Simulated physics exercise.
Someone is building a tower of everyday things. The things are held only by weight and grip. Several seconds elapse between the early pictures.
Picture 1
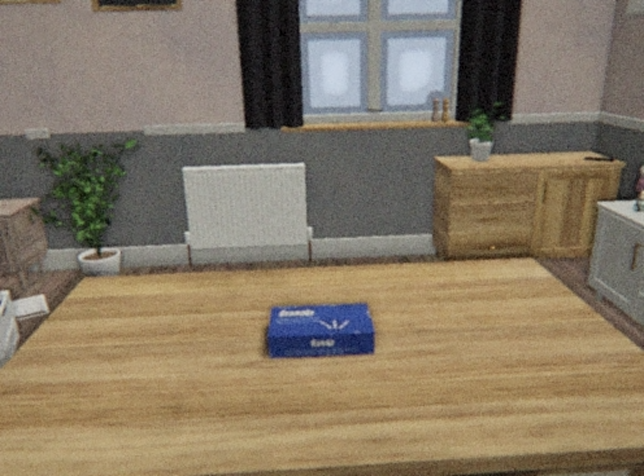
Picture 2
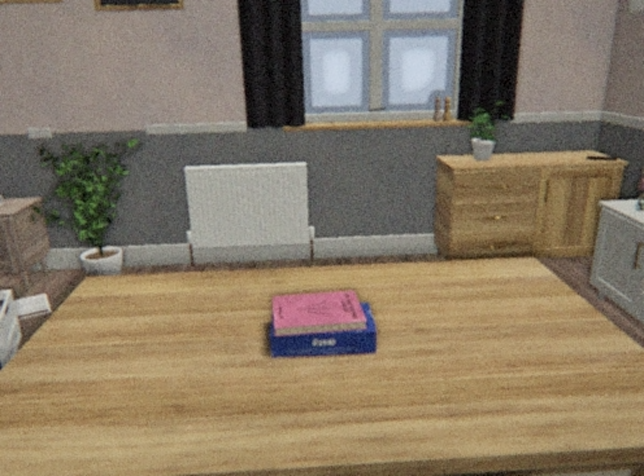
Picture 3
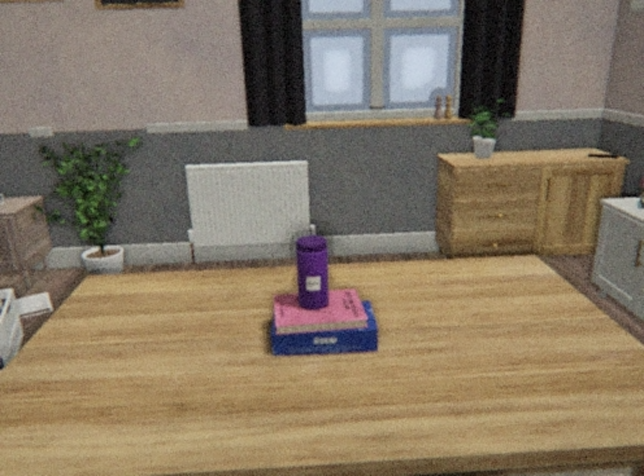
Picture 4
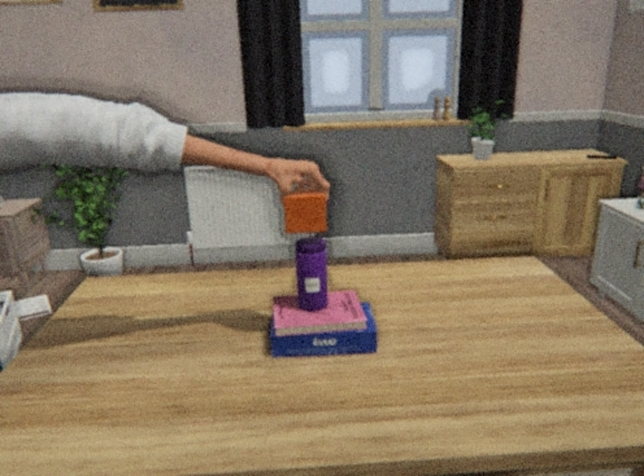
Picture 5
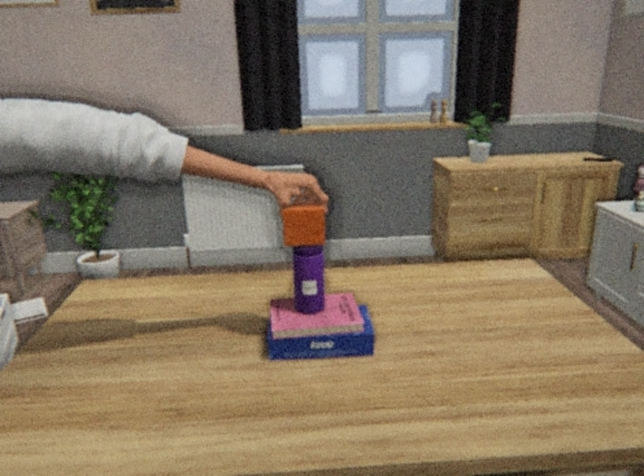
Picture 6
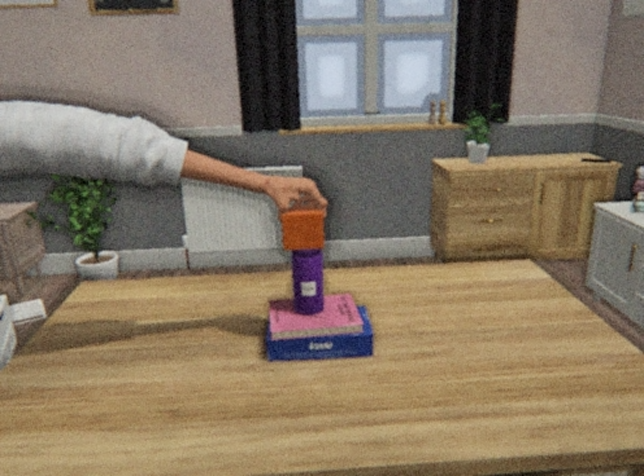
A pink book and then a purple jar appear stacked on a blue packet on a wooden table; a hand reaching in from the left lowers an orange block onto the jar and keeps hold of it.
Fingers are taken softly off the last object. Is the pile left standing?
The pile stands firm.
Then, 0.60 s after the last picture, nothing has stirred.
Then, 1.50 s after the last picture, orange block resting near (304, 228).
Then, 2.50 s after the last picture, things are still on the move.
At rest, all 4 in place. Seen from the same camera at the end, orange block near (304, 228). The pile holds.
